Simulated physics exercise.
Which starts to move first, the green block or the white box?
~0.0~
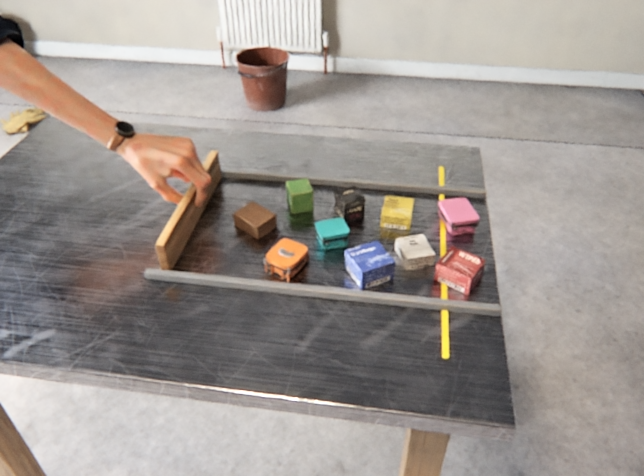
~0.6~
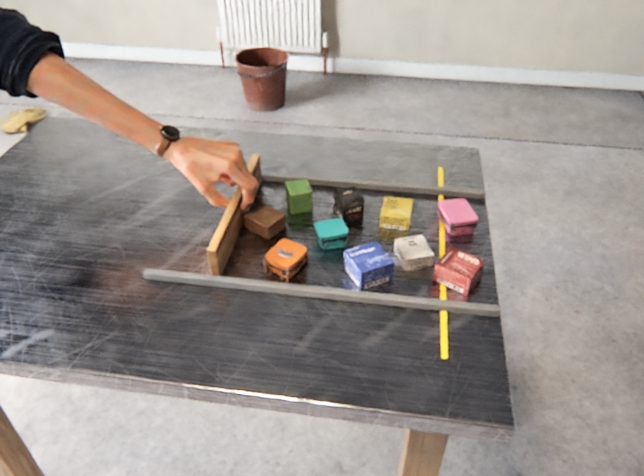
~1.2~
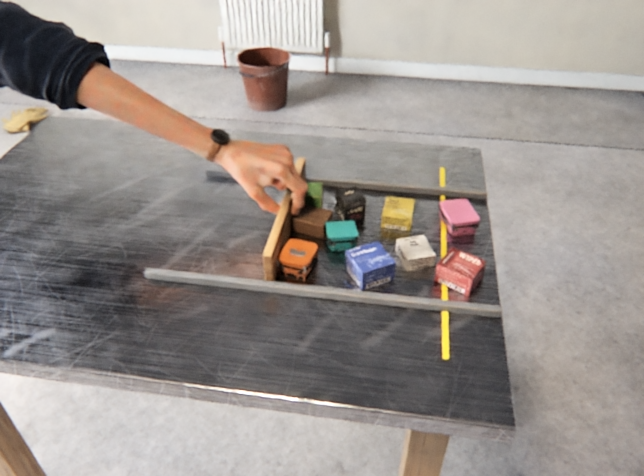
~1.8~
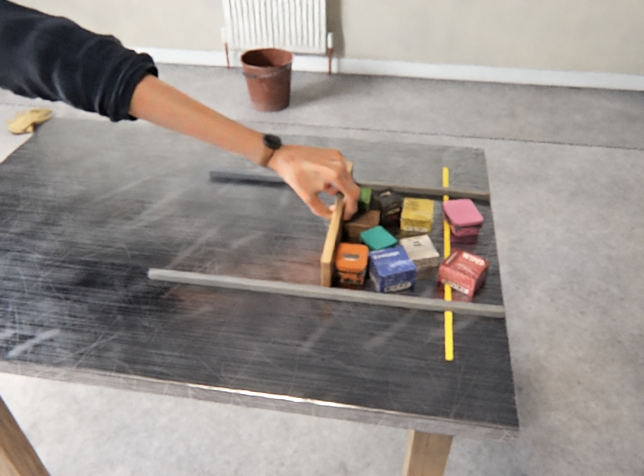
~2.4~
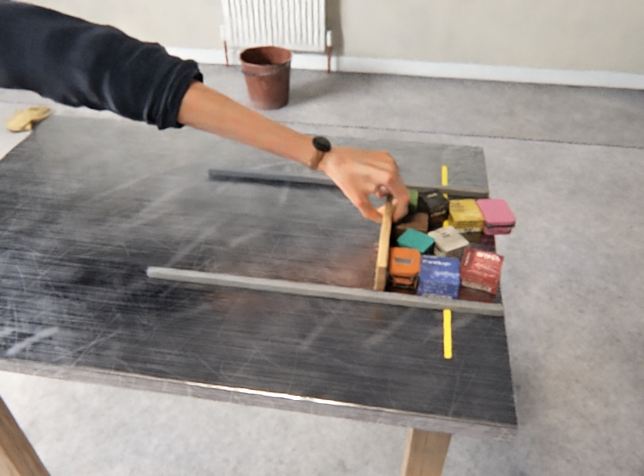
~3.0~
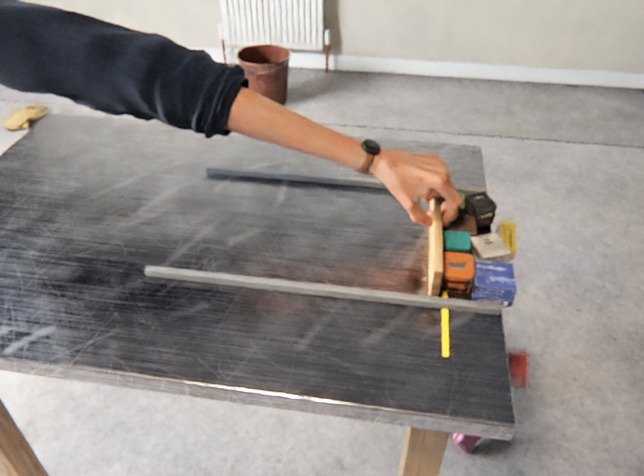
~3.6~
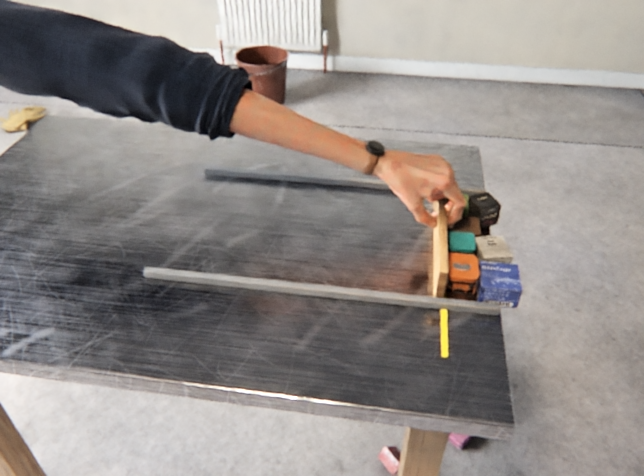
The green block starts to move first, and the white box is only shifted later as the board pushes the cluster towards the edge.
